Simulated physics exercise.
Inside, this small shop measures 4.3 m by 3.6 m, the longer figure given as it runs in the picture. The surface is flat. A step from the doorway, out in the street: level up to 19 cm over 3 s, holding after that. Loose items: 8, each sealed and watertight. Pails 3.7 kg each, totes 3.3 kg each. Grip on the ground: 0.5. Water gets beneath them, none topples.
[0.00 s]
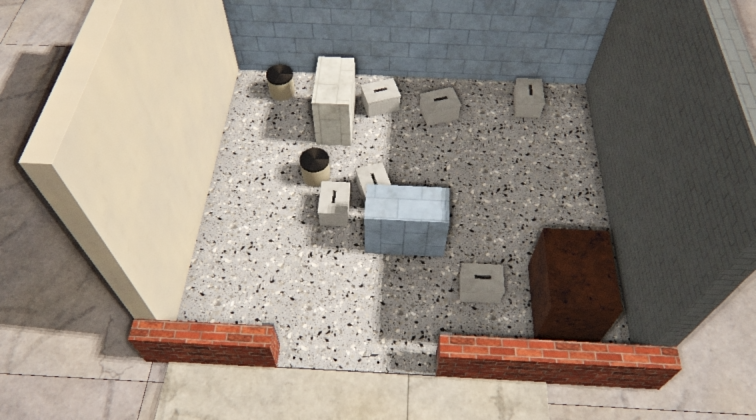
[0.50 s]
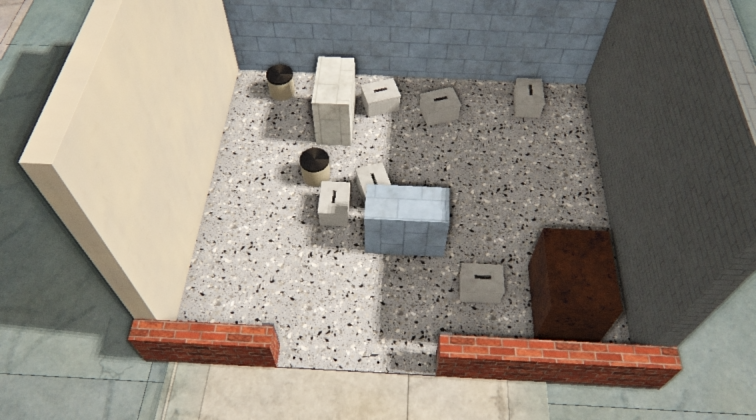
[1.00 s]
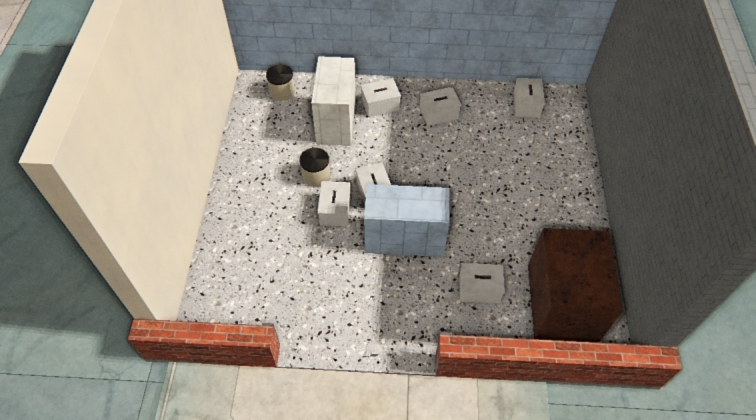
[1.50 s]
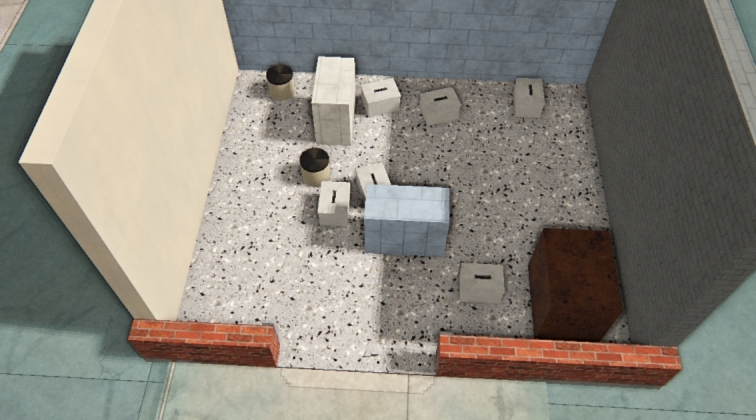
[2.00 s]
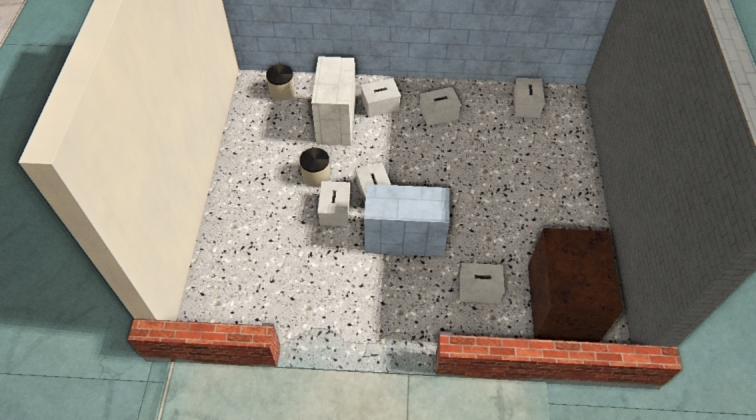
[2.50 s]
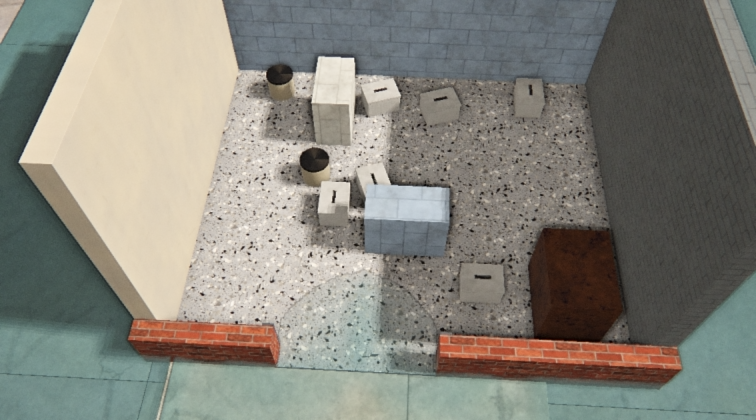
Small walled shop seen from above, water spreading over the pavement outside, then entering the doorway as the objects inside stay still.
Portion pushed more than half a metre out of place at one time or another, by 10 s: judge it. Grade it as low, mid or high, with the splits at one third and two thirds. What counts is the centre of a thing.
Grade: High, two thirds or more.
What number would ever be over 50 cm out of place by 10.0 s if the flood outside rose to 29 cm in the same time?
7.
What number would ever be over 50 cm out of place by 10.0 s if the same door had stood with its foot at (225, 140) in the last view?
Then 7 of them would.
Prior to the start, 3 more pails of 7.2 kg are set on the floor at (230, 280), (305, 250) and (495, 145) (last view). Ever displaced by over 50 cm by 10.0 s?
The first one stays inside the mark, the next tops the mark, and the last stays inside the mark.
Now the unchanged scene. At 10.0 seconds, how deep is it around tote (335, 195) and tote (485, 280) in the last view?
Close to 5 and 8 centimetres.
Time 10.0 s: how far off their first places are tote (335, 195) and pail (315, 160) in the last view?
Net displacement, in order: 120 cm; 250 cm.
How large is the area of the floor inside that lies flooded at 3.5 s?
Somewhere around 3.0 m2, roughly.
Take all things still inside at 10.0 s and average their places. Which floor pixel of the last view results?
Somewhere near (493, 192).
After 3.5 s 0 of 8 are over 50 cm from their spots; 0 afloat.
After 4.5 s 1 of 8 are over 50 cm from their spots; 1 afloat.
After 7.0 s 3 of 8 are over 50 cm from their spots; 4 afloat.
After 10.0 s 6 of 8 are over 50 cm from their spots, and 7 have been at some point; 7 afloat.
